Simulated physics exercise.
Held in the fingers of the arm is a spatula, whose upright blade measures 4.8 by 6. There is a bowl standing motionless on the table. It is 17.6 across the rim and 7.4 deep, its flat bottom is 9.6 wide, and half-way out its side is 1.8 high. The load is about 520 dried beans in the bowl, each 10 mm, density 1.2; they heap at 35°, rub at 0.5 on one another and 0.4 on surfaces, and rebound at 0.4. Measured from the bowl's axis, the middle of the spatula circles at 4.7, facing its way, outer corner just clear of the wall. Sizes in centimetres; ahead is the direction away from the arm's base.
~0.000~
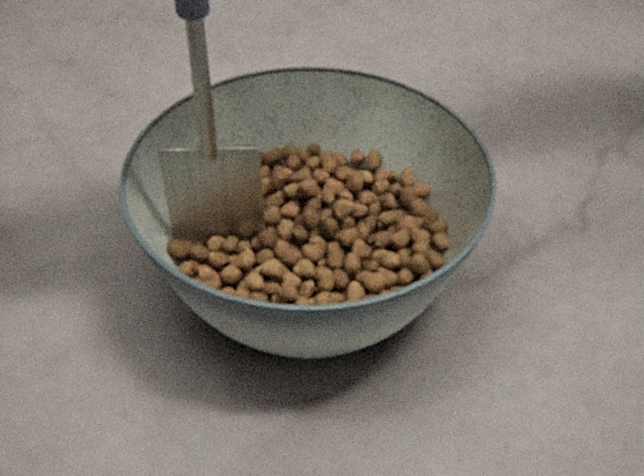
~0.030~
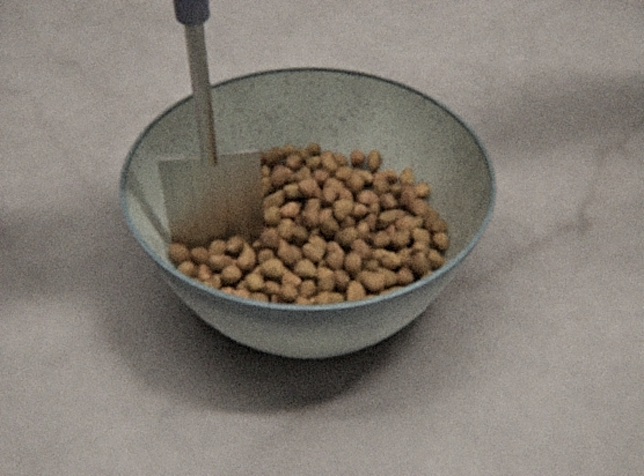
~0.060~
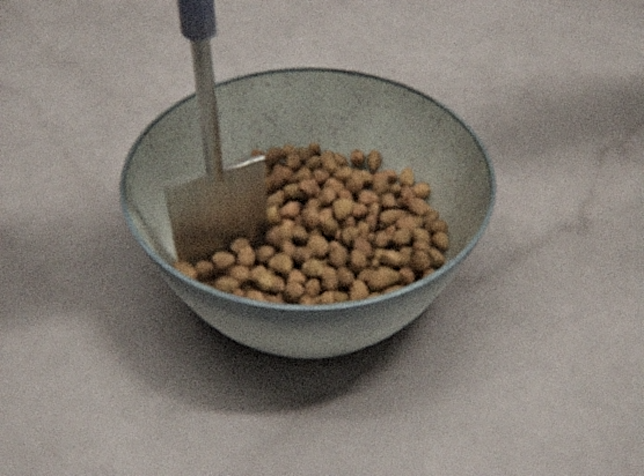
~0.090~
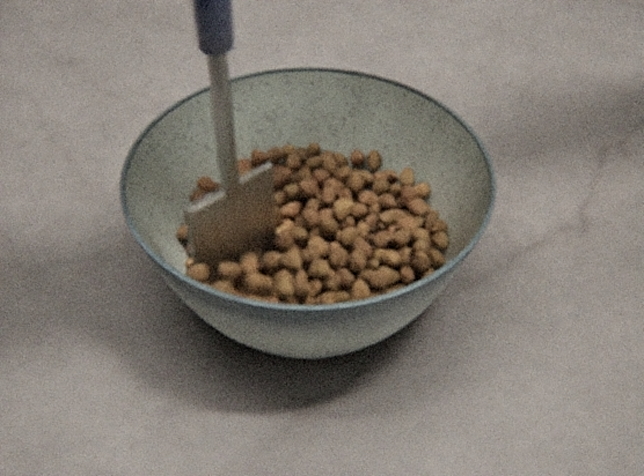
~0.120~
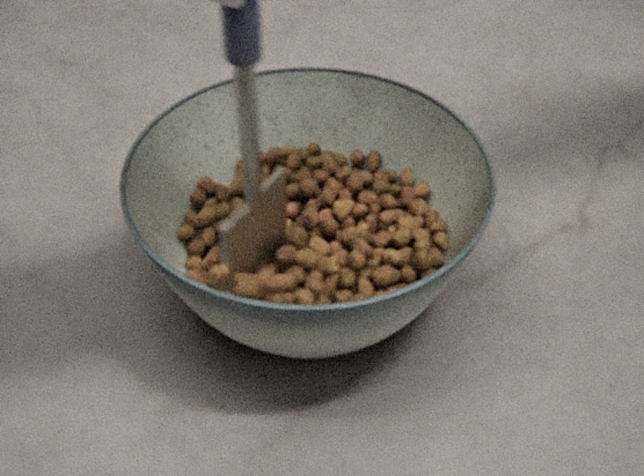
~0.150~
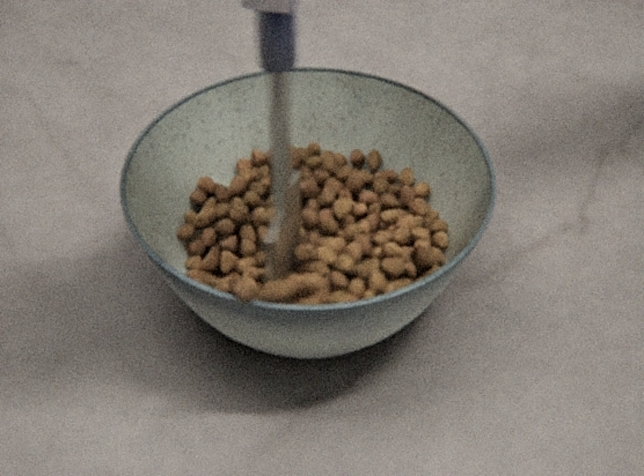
The video shows a spatula with a blue handle standing upright in a pale speckled bowl of brown beans, sweeping from the left side along the near side toward the middle, turning edge-on and pushing beans as it moves.
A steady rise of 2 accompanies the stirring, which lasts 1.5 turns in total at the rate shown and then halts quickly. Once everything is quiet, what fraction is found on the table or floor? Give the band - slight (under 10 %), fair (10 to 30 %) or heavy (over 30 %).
Band: Slight.
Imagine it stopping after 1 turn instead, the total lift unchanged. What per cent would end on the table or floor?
5 %.
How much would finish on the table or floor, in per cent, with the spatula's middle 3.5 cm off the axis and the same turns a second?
In that case roughly 5 per cent.
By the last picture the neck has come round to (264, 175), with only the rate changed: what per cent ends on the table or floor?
About 5 %.
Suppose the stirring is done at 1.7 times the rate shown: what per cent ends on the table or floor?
Roughly 15 per cent.
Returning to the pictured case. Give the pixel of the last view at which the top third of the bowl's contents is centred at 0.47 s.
Centre estimate: Approx. (297, 164) px.
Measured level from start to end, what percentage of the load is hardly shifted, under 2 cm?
I'd put it at about 65 in a hundred.
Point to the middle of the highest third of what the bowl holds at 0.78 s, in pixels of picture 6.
Centre, approx.: (303, 257).
After 0.47 s, 256° round, highest piece 9 above the table; 517 in the bowl, 4 on the table or floor, 4 in flight or on the tool.
After 0.78 s, 78° round, highest piece 8 above the table; 504 in the bowl, 20 on the table or floor, 1 in flight or on the tool.
After 1.14 s, 180° round, highest piece 5 above the table; 504 in the bowl, 21 on the table or floor.
After 1.84 s, 180° round, highest piece 5 above the table; 504 in the bowl, 21 on the table or floor.
At rest, 504 in the bowl, 21 on the table or floor. That is 4 % on the table or floor.
